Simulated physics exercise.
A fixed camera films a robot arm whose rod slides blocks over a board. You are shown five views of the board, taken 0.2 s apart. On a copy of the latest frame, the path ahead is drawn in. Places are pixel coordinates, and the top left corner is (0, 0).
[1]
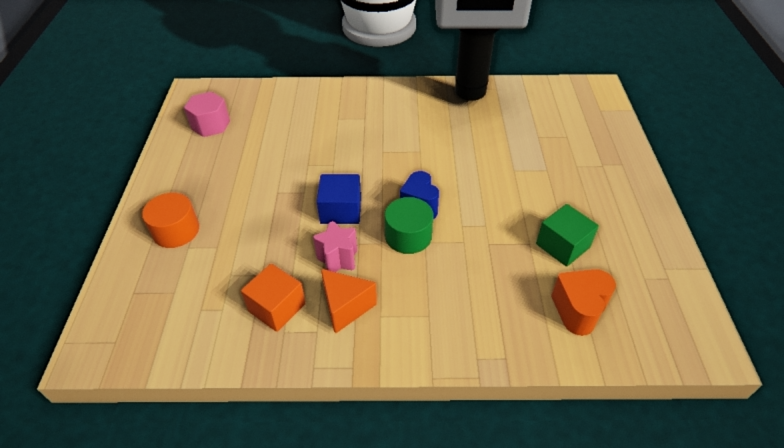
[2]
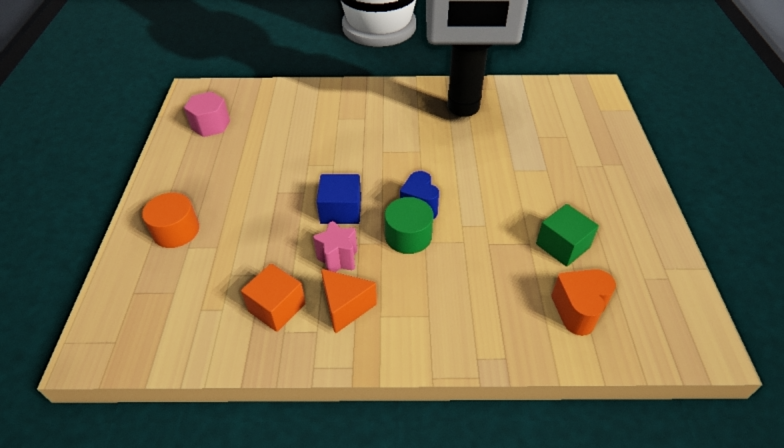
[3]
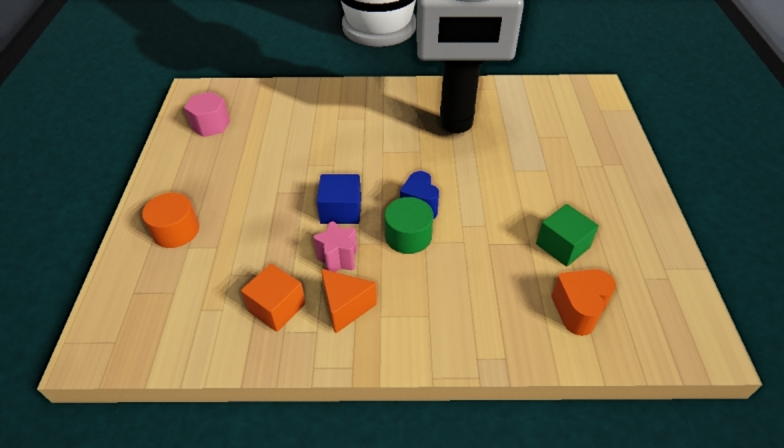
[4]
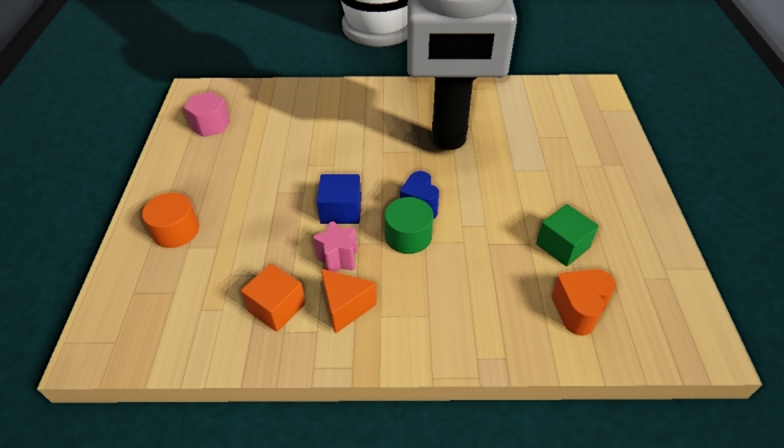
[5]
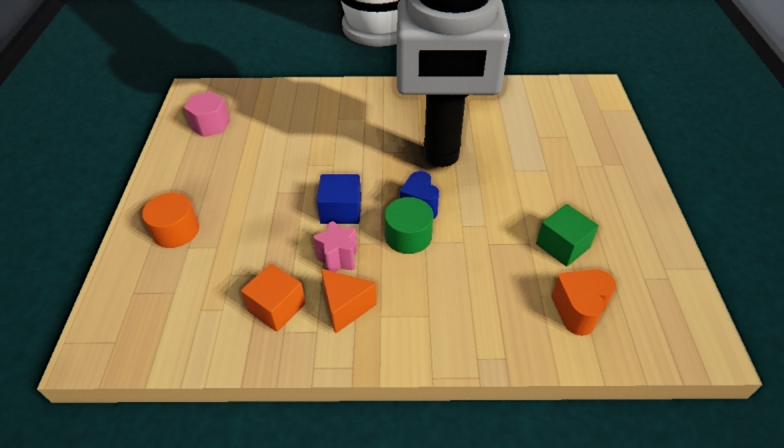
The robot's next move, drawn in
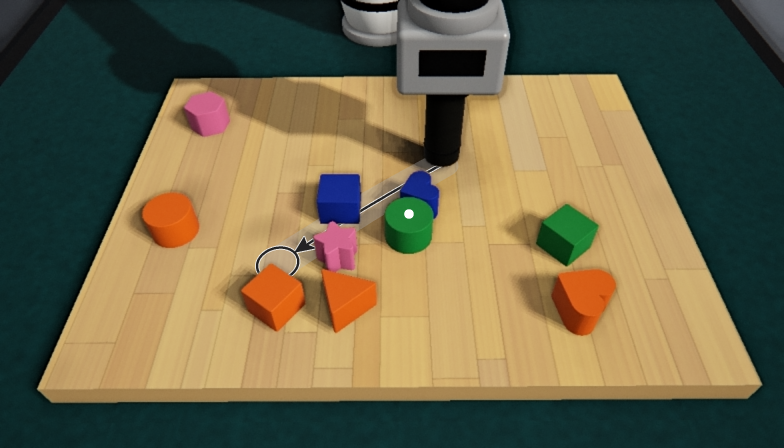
A grey robot arm with a black rod reaches over the far edge of a pale wooden board on a dark green surface, seen from above and in front. Blue, green, pink and orange blocks lie scattered about, including a green disc and blue heart near the middle and an orange triangle nearer the front. The rod glides steadily forward and slightly left towards the blue heart, while the blocks and camera stay still.
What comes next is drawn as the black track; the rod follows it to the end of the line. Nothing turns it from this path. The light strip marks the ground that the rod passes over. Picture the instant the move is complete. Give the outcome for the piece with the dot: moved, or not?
The piece with the dot is moved.
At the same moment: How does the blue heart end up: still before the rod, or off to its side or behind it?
I'm fairly sure the blue heart slides away from the front of the rod at some point.
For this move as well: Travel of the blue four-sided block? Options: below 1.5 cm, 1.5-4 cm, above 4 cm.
The block shifts more than 4 cm.
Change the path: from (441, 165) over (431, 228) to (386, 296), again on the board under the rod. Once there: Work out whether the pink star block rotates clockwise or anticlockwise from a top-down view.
Looking down: Clockwise.
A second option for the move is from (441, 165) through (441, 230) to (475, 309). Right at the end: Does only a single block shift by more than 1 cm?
That would be a no.
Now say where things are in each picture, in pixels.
Lower end of the rod at (470, 92), tops of blocks, pink star block at (336, 237), blue four-sided block at (339, 188), green disc at (409, 214), blue heart at (420, 185), in the first frame.
Rod at (463, 108), blocks as before, in the second frame.
Rod at (456, 124), blocks as before, in the third frame.
Rod at (449, 140), blocks as before, in the fourth frame.
Rod at (441, 156), pink star block at (336, 237), blue four-sided block at (339, 188), green disc at (409, 214), blue heart at (420, 185), in the fifth frame.
The drawn path runs in a line from (441, 165) to (278, 263); the dot is on the green disc.
What follows on the original path. One third of the way, rod at (389, 185); green disc at (410, 226); blue heart at (417, 194), turned 35° anticlockwise.
Two thirds of the way, rod at (334, 218); blue four-sided block at (292, 201), turned 15° clockwise; green disc at (410, 226); blue heart at (417, 194), turned 35° anticlockwise.
At the end, rod at (275, 255); pink star block at (330, 246), turned 50° anticlockwise; blue four-sided block at (274, 203), turned 45° clockwise; green disc at (410, 226); blue heart at (417, 194), turned 35° anticlockwise.
